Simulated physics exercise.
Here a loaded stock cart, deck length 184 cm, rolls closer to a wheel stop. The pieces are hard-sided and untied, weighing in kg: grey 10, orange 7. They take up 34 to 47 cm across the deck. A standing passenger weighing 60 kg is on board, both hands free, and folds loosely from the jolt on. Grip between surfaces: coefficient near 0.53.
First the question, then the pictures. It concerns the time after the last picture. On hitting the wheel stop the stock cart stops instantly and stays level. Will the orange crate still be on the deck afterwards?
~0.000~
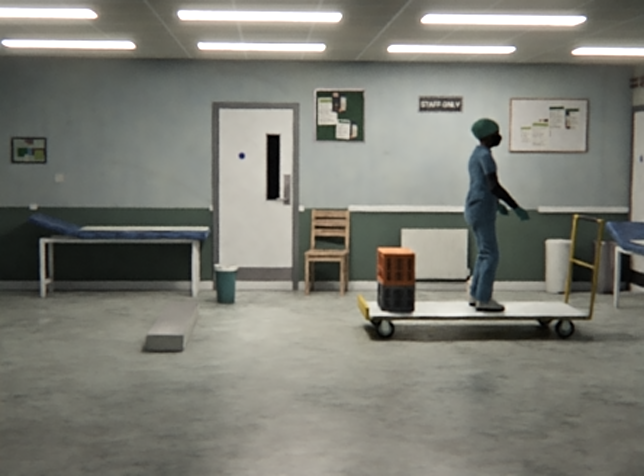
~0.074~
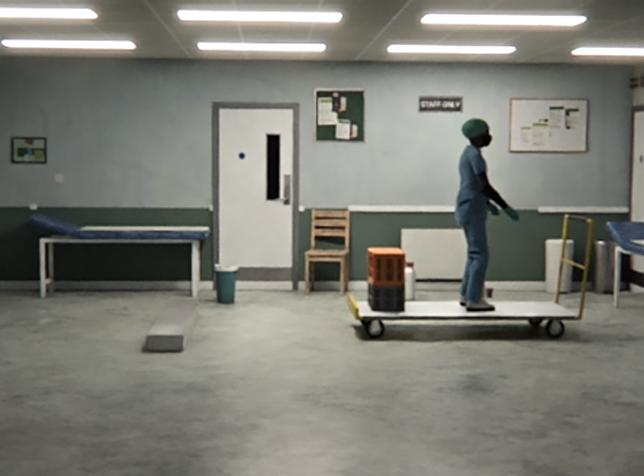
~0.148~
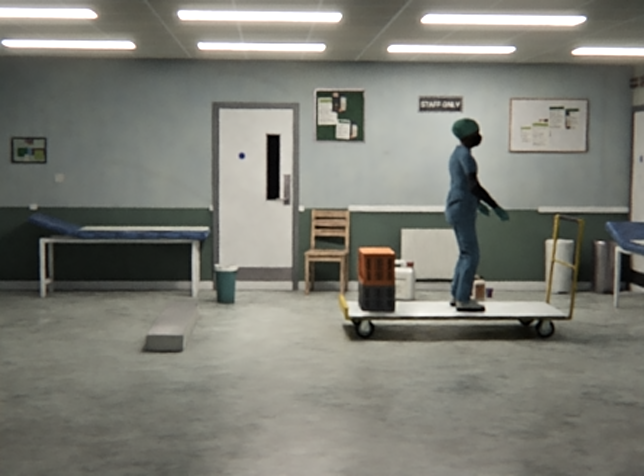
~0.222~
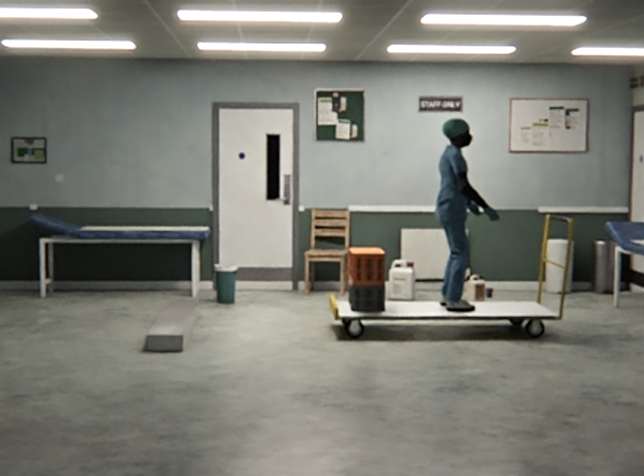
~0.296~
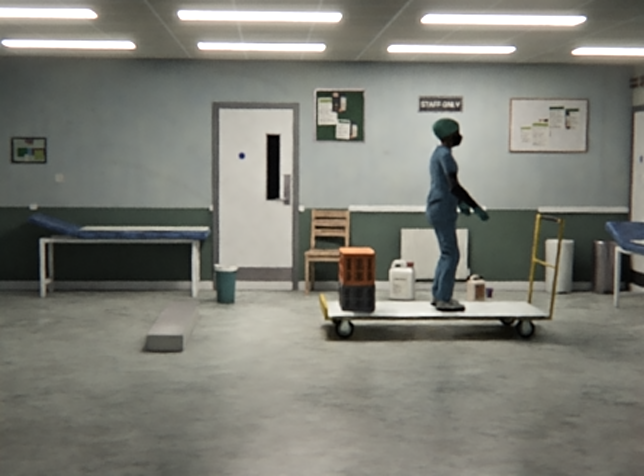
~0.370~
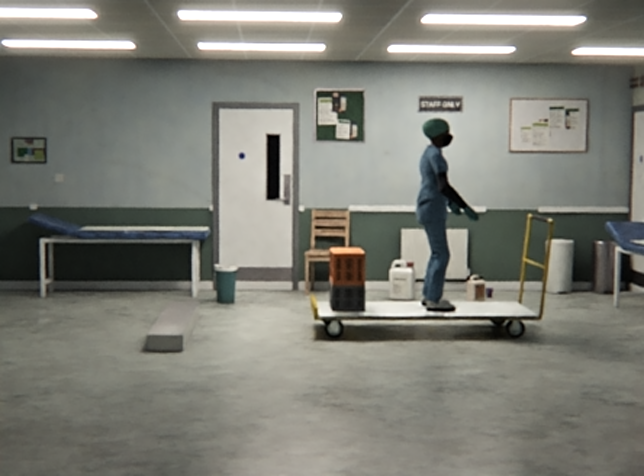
Yes.
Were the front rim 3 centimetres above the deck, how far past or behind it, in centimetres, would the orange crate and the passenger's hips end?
So the orange one ends 10 cm short of the rim, and the hips end 50 cm short of it.
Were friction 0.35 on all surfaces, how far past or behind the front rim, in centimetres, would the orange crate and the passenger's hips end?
You'd find the orange piece 10 behind and the hips 50 behind as well.
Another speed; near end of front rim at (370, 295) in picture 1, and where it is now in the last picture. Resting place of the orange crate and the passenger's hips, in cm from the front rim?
Rest points: Orange at 10 cm behind, hips at 50 cm behind.
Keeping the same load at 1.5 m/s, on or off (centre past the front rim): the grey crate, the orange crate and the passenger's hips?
Grey - kept, orange - dropped, hips - kept.
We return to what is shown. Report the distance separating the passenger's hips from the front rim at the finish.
The hips end up about 60 cm behind the front rim.
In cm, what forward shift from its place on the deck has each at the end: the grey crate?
About: Grey 10.
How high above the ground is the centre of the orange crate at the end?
55 cm.
After 1.35 s the deck stops.
After 1.60 s the orange crate is 15 cm behind the rim, tilted 0°, near (199, 266) in the last picture's view.
After 1.90 s the orange crate is 14 cm behind the rim, tilted 0°, near (198, 266) in the last picture's view.
After 2.35 s the orange crate is 14 cm behind the rim, tilted 0°, near (198, 266) in the last picture's view.
At rest, 5.4 s, nothing is past the rim; behind it, grey crate, orange crate and the passenger's hips.
